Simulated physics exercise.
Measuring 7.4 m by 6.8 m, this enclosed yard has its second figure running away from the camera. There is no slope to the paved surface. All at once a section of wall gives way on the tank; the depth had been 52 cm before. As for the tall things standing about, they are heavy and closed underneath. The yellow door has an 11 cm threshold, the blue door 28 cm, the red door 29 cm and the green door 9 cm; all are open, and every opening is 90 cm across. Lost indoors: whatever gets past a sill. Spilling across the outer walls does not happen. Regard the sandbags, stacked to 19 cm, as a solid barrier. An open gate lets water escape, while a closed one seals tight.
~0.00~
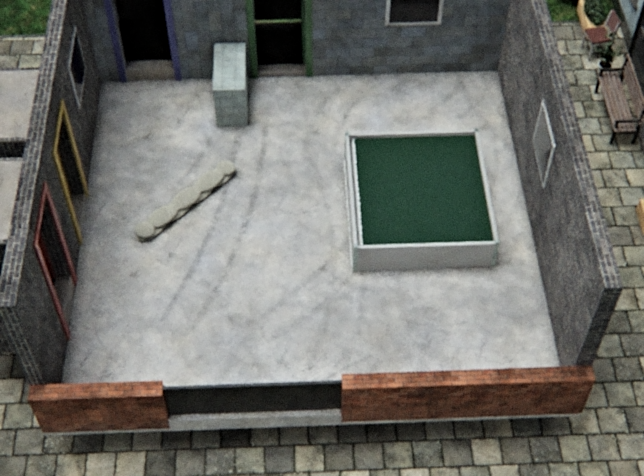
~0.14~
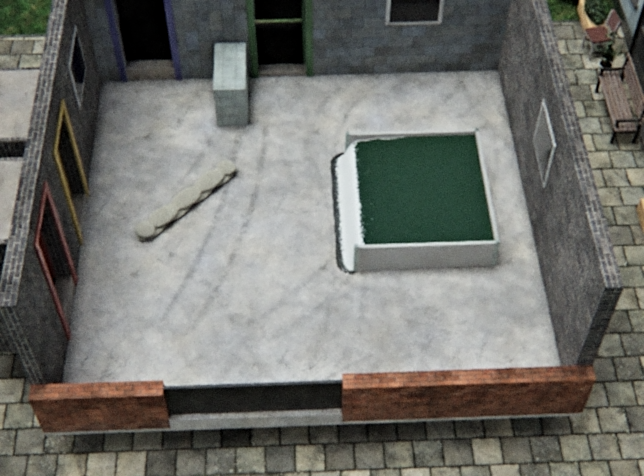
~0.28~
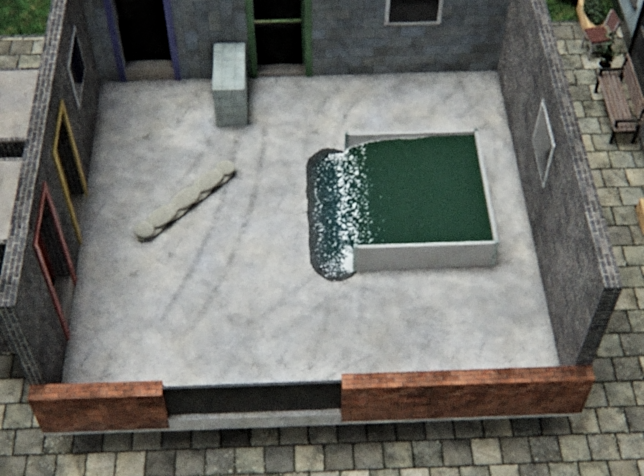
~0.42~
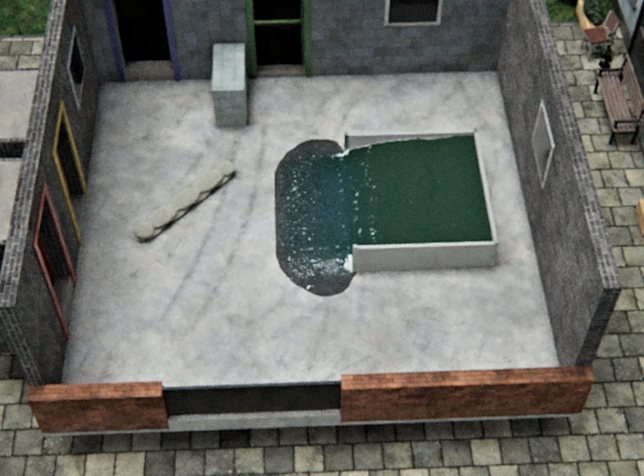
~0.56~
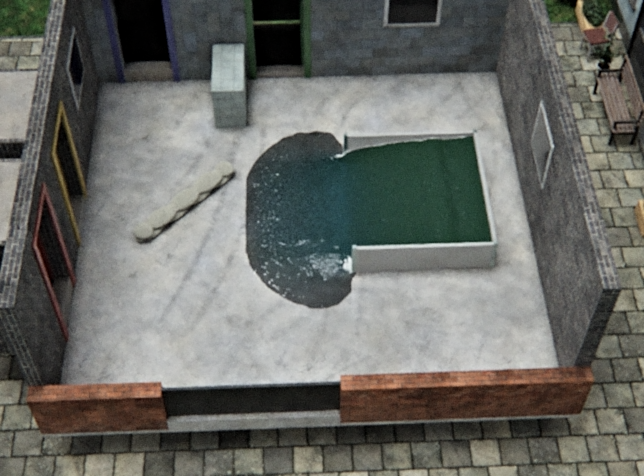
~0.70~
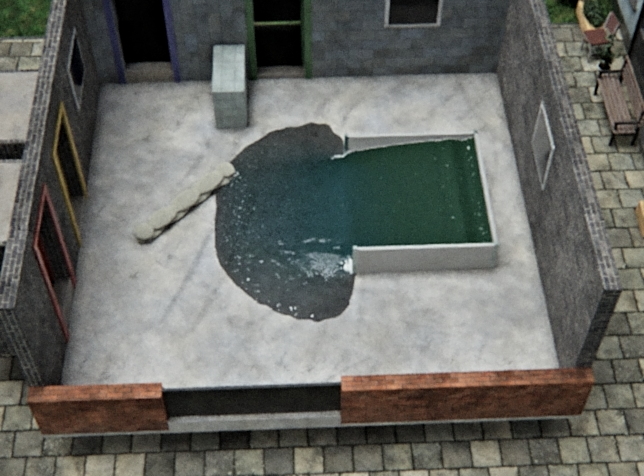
Dark green water bursts from the left side of a low, pale-walled tank on the right of a grey paved yard, seen from a fixed, high viewpoint. Around it stand a pale block at the back, a diagonal row of sandbags, and red, yellow, blue and green doorways. The water foams white, then fans leftward in a widening, darker rounded pool and reaches the sandbags' upper end.
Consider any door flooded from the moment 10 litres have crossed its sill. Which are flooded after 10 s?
The yellow door never tops the limit; the blue door never tops the limit; the red door never tops the limit; the green door never tops the limit.
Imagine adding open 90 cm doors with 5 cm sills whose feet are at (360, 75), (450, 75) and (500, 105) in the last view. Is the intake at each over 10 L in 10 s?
The first one doesn't reach it, the second one doesn't reach it, and the third one doesn't reach it.
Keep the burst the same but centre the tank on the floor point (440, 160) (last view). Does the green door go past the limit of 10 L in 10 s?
Against the limit, the green door gets more than that.
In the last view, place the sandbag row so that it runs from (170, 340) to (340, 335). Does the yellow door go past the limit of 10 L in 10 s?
Then, at yellow, the limit is surpassed.
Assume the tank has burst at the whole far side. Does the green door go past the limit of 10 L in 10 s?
In that case, green door: More than that.
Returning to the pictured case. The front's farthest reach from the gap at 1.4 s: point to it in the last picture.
That lands around (101, 261) in the last picture.
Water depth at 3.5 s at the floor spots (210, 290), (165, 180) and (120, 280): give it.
First 4 cm, then 1 cm, then 7 cm.
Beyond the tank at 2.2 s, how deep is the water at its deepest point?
It tops out at some 28 cm.
After 1.4 s water covers 30 % of the floor and is deepest (26 cm) near (225, 190); yellow door not reached, blue door not reached, red door not reached, green door not reached.
After 2.2 s water covers 45 % of the floor and is deepest (28 cm) near (225, 190); yellow door not reached, blue door not reached, red door 25 cm at the sill, 0 L in, green door not reached.
After 3.5 s water covers 55 % of the floor and is deepest (39 cm) near (59, 411); yellow door 7 cm at the sill, 0 L in, blue door 10 cm at the sill, 0 L in, red door 22 cm at the sill, 0 L in, green door 7 cm at the sill, 1 L in.
After 6.0 s water covers 75 % of the floor and is deepest (14 cm) near (59, 411); yellow door 5 cm at the sill, 0 L in, blue door 8 cm at the sill, 0 L in, red door 13 cm at the sill, 0 L in, green door 6 cm at the sill, 2 L in.
After 10.0 s water covers 95 % of the floor and is deepest (14 cm) near (208, 87); yellow door 9 cm at the sill, 1 L in, blue door 10 cm at the sill, 0 L in, red door 6 cm at the sill, 0 L in, green door 3 cm at the sill, 2 L in.
